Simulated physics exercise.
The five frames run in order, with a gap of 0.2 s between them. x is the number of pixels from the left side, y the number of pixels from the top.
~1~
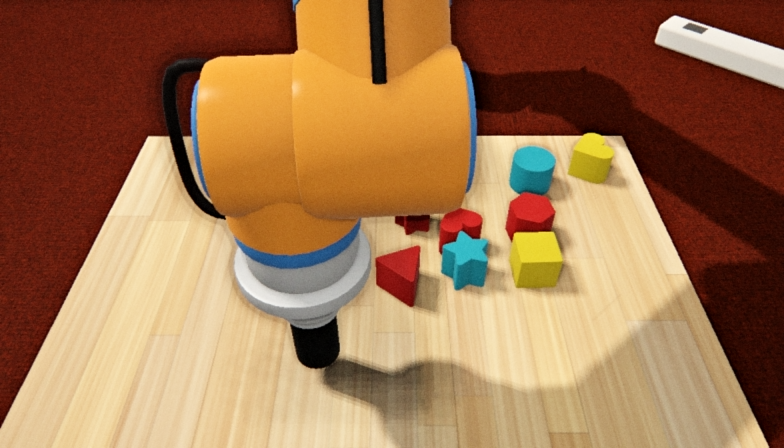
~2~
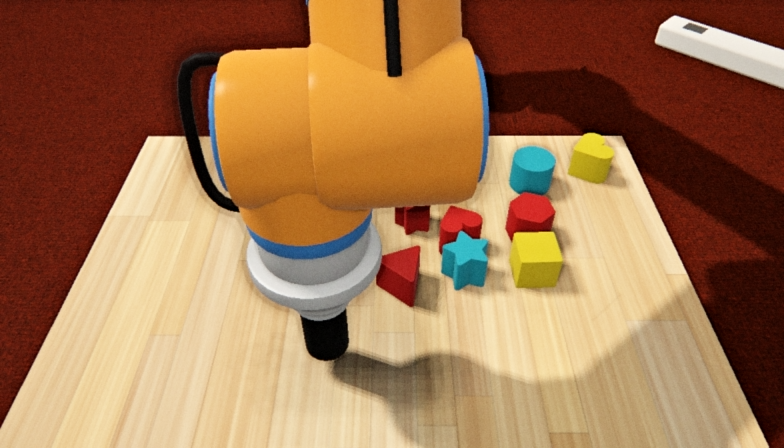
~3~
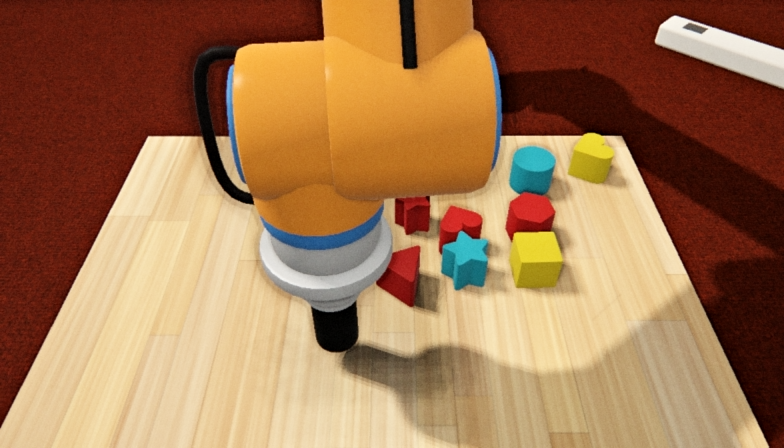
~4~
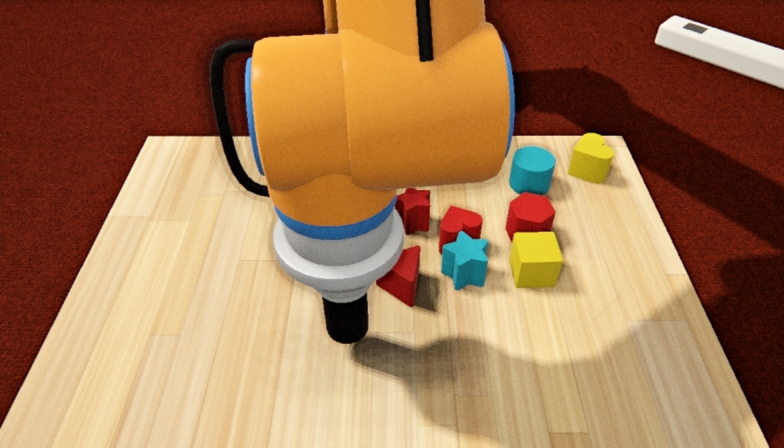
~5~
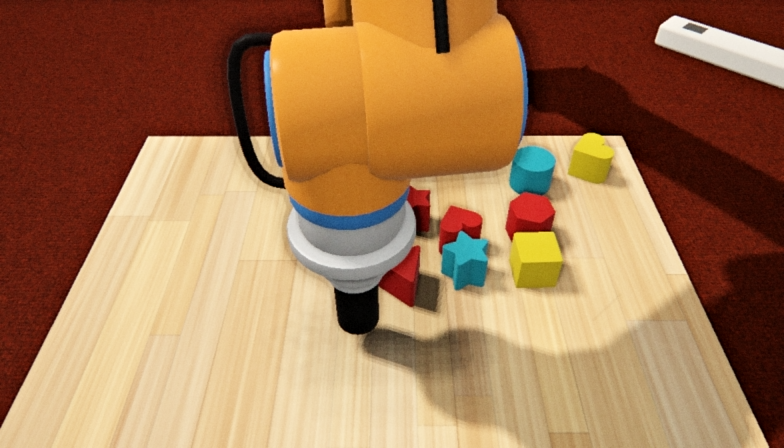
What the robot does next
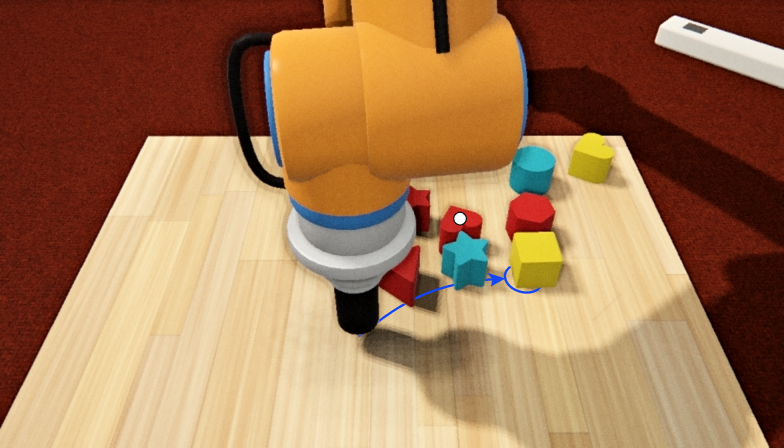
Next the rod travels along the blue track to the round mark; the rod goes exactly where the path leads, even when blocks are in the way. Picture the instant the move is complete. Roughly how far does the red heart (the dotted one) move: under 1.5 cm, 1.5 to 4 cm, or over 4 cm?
Under 1.5 cm.
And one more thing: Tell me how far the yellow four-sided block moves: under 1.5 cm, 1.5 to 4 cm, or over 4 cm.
It is going to finish 1.5 to 4 cm from where it is now.
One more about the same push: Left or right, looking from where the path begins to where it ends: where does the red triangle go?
Pushed left.
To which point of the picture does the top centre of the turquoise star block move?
It will end up at (517, 227).
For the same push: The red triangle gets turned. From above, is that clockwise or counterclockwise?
Anticlockwise.
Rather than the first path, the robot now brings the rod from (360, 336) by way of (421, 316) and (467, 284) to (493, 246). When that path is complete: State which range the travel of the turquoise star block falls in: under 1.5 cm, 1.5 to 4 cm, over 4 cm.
Range: Over 4 cm.
Drawn move, from (360, 336) through (409, 302) and (464, 283) to (524, 278); the dot is on the red heart.
On the path given first. One third of the way, rod at (411, 283); red triangle at (414, 249), turned 35° anticlockwise.
Two thirds of the way, rod at (466, 265); red triangle at (422, 240), turned 55° anticlockwise; red heart at (463, 217), turned 15° anticlockwise; turquoise star block at (490, 238), turned 15° anticlockwise.
At the end, rod at (528, 260); red triangle at (422, 240), turned 55° anticlockwise; red heart at (464, 217), turned 20° anticlockwise; turquoise star block at (517, 227), turned 70° anticlockwise; yellow four-sided block at (570, 239), turned 20° clockwise.
